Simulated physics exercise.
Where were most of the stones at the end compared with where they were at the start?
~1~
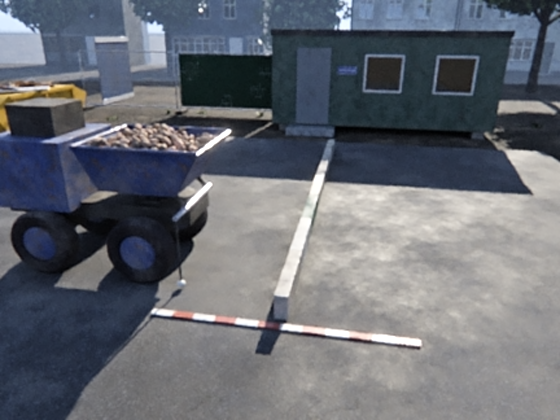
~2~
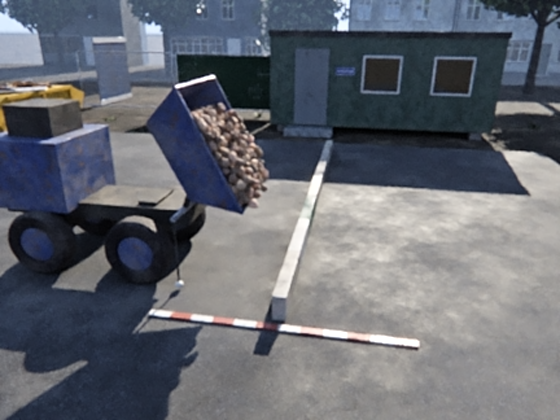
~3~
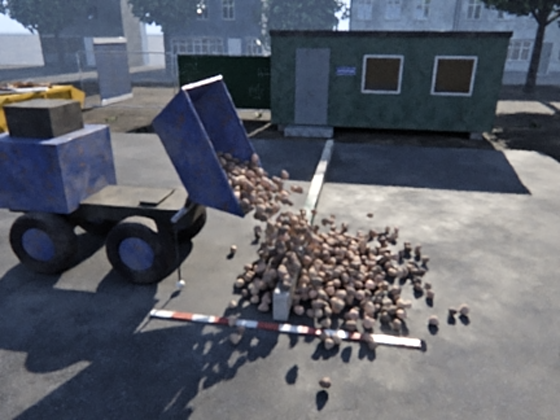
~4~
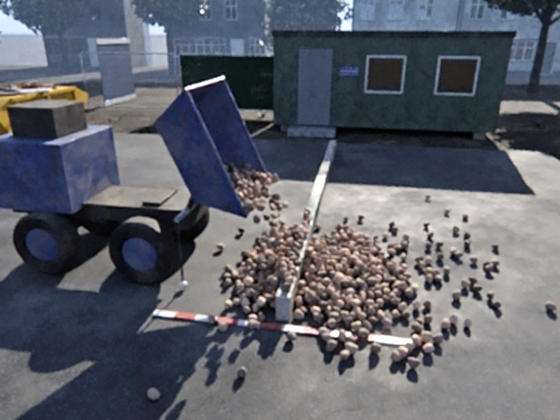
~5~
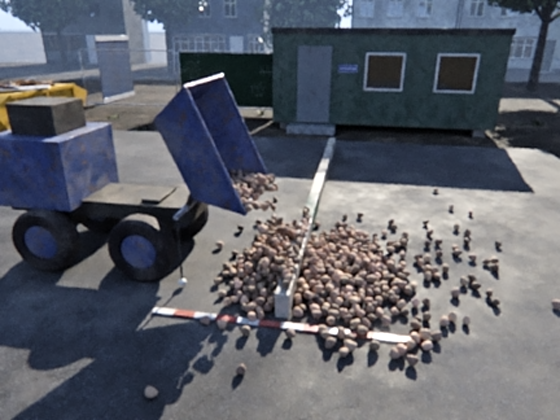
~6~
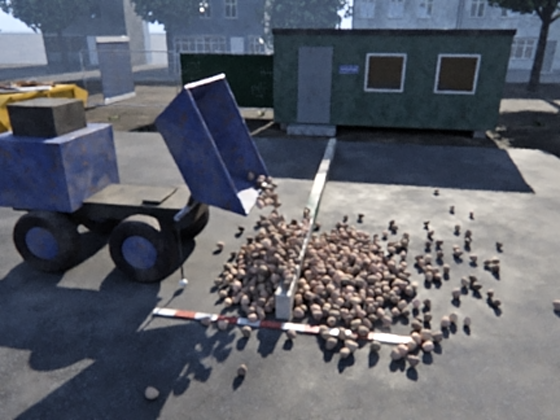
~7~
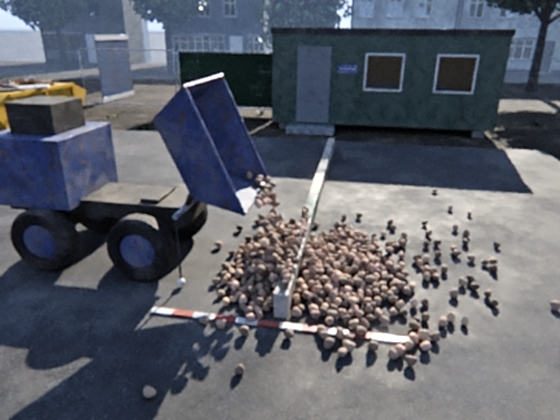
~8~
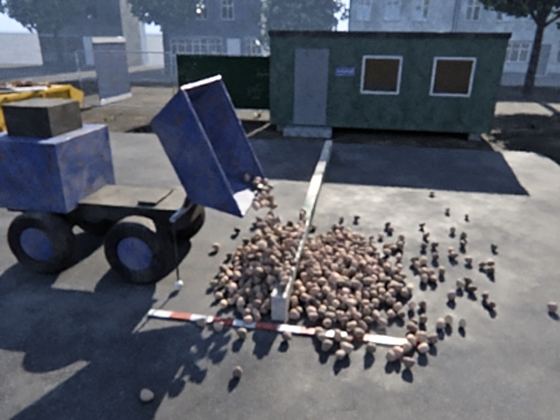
At the start the stones were piled in the dumper's blue skip. By the end most of them lay lower down and further right, spread on the ground on both sides of the kerb.
